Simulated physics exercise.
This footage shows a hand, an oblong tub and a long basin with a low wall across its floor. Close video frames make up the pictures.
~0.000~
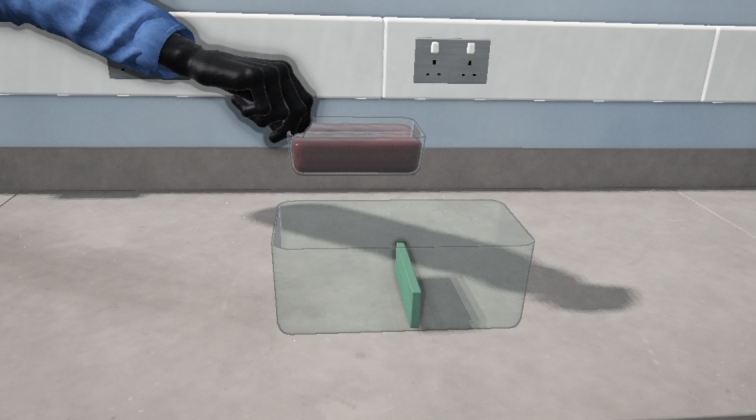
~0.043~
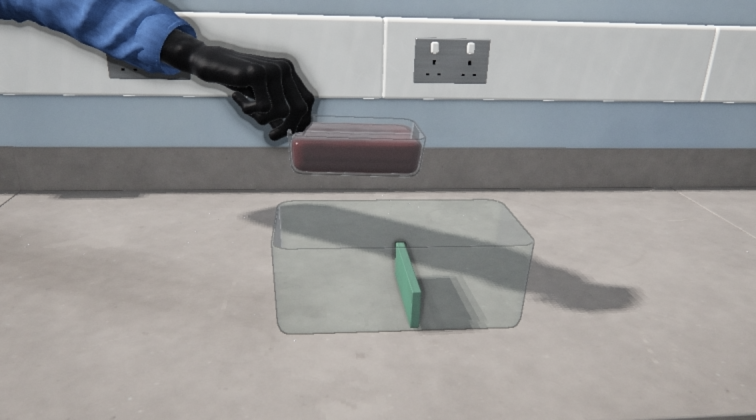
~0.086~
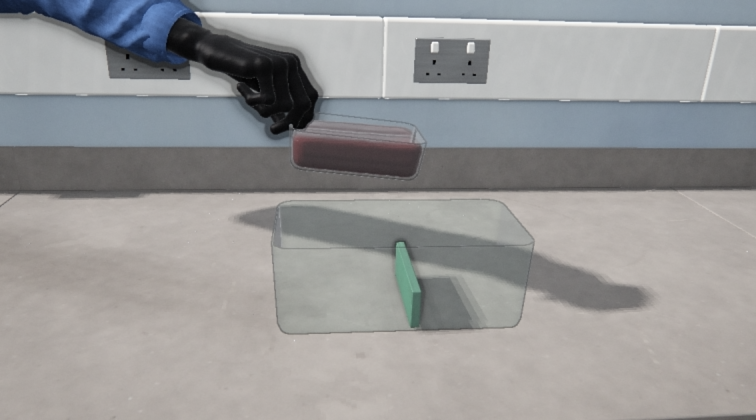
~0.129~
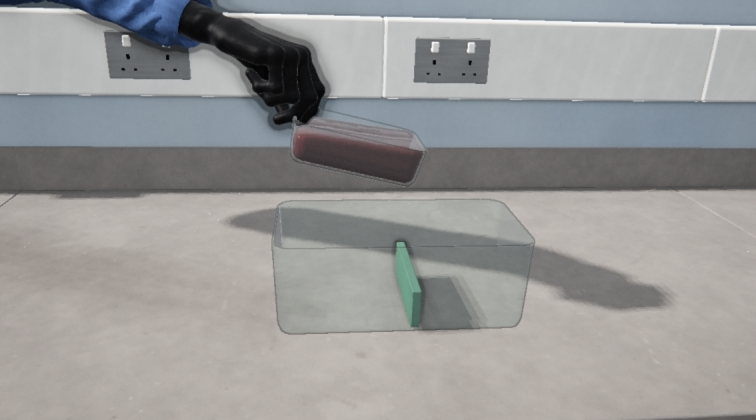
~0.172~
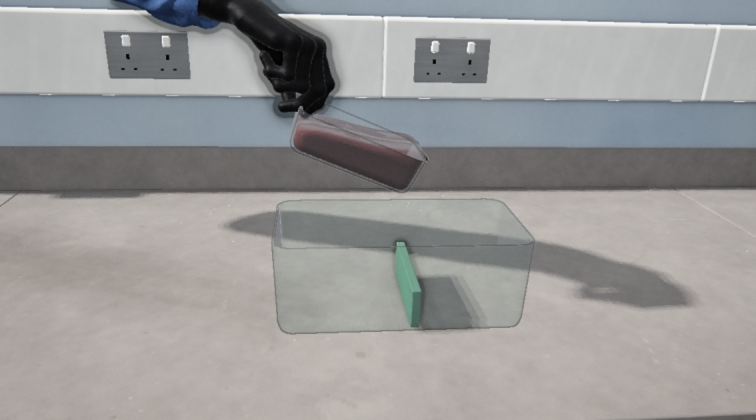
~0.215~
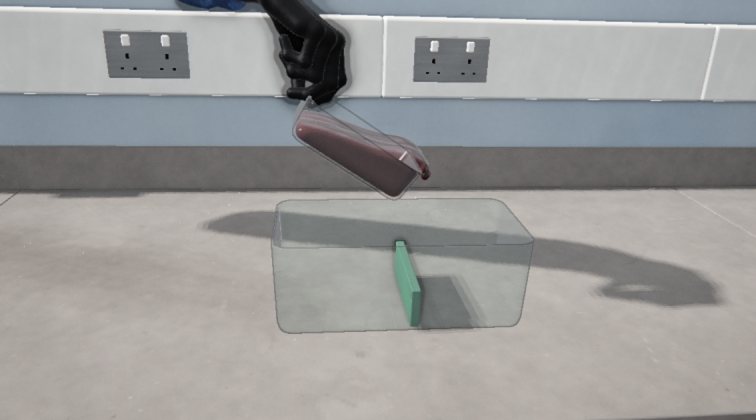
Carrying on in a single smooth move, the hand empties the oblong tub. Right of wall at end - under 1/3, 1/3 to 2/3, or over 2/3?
Well, the amount right of the wall passes two thirds.
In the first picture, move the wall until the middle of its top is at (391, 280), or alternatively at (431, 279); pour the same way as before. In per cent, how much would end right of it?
Estimated: 75 % first, 55 % second.
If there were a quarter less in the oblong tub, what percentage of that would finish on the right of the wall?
85 per cent.
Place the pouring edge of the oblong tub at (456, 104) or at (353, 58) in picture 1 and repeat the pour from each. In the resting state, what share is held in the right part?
Result, first then second: About 85 % and about 25 %.
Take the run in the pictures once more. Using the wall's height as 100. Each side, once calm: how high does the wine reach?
Left 10 per cent, right 50.
A moment on, the oblong tub is tipped on its side and 5 per cent is still to pour, 2 is left of the wall and 78 right of it.
Next, the oblong tub is tipped right over and 1 per cent is still to pour, 10 is left of the wall and 77 right of it.
Then the oblong tub is tipped right over and 0 per cent is still to pour, 14 is left of the wall and 83 right of it.
Later the oblong tub is tipped right over and 0 per cent is still to pour, 15 is left of the wall and 83 right of it.
At rest 15 per cent lies left of the wall, 83 right of it and 2 outside.
